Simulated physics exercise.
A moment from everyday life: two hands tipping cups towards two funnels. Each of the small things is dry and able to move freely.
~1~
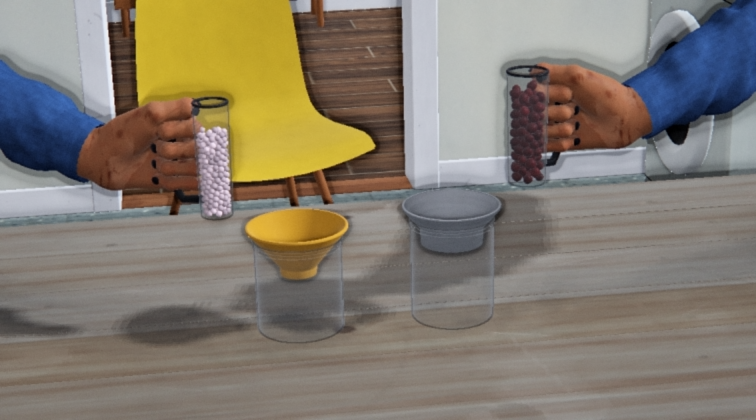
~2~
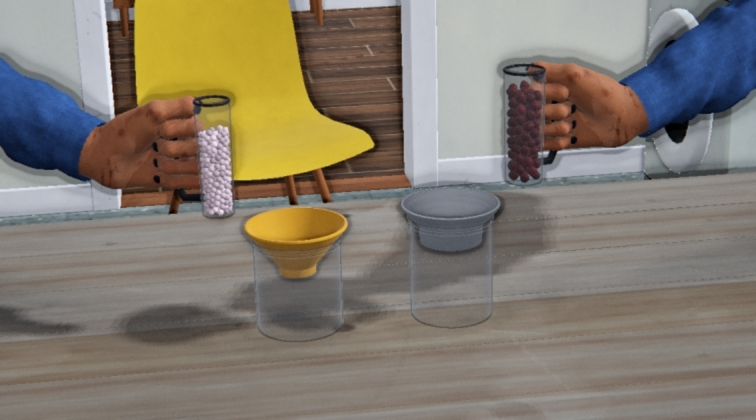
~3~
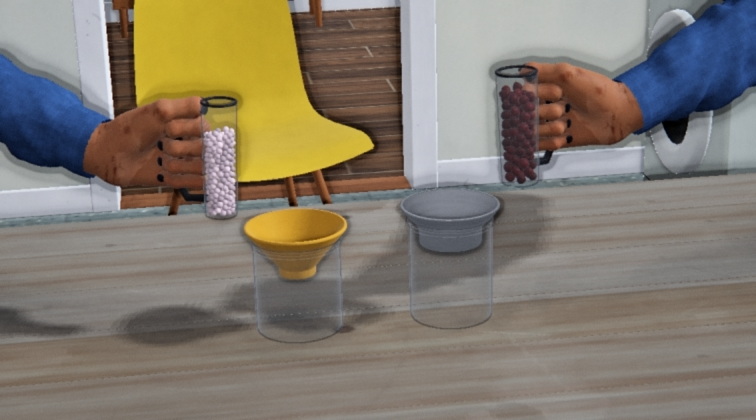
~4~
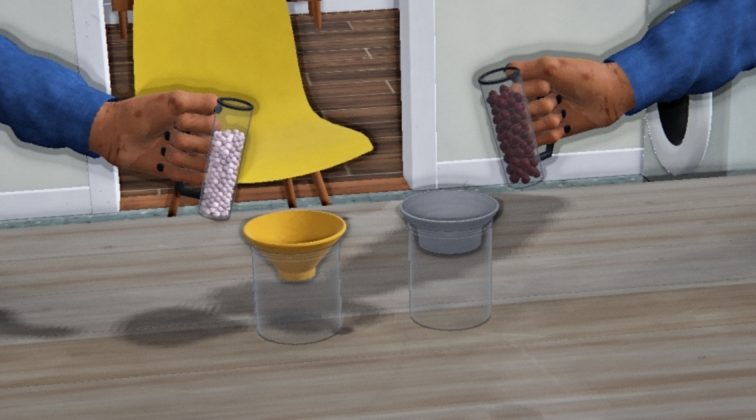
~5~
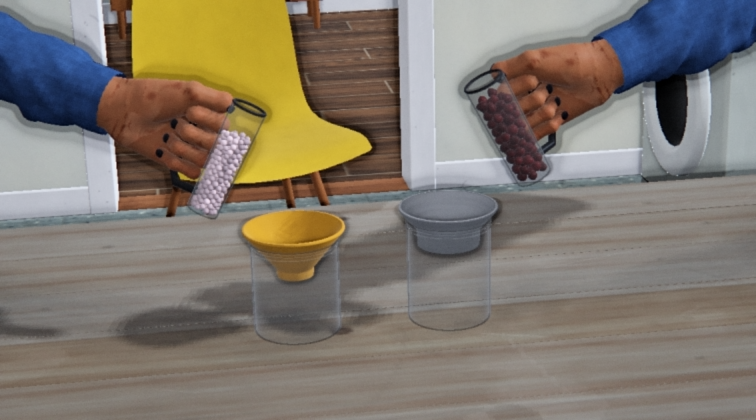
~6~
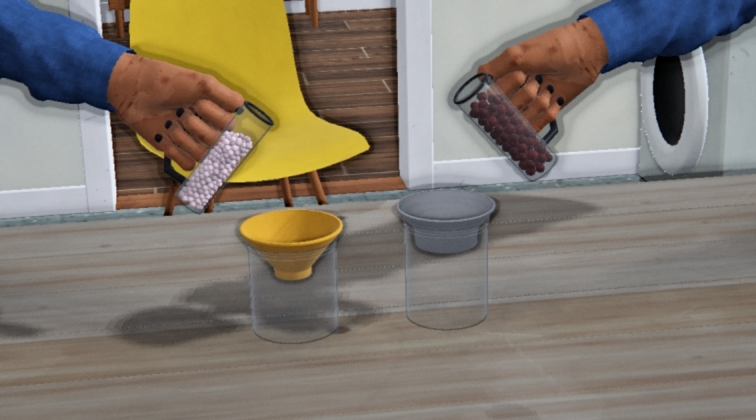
Two hands hold clear cups of small pieces upright, then tilt them above two funnels.
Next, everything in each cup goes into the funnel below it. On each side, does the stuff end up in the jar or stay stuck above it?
In the end the left lets it all into the jar, the right lets it all into the jar.
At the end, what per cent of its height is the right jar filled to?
It is filled to about 20 percent.
Then, 0.36 s after the last picture, left, all still in the cup; right, all still in the cup.
Then, 0.74 s after the last picture, left, nearly all still in the cup, a stray few in or over the funnel; right, nearly all still in the cup, a stray few in or over the funnel.
Then, 1.20 s after the last picture, left, about a quarter still in the cup, about a third in or over the funnel, about a third down in the jar; right, about a third still in the cup, about a quarter in or over the funnel, about a third down in the jar.
At rest, left, all down in the jar; right, all down in the jar.
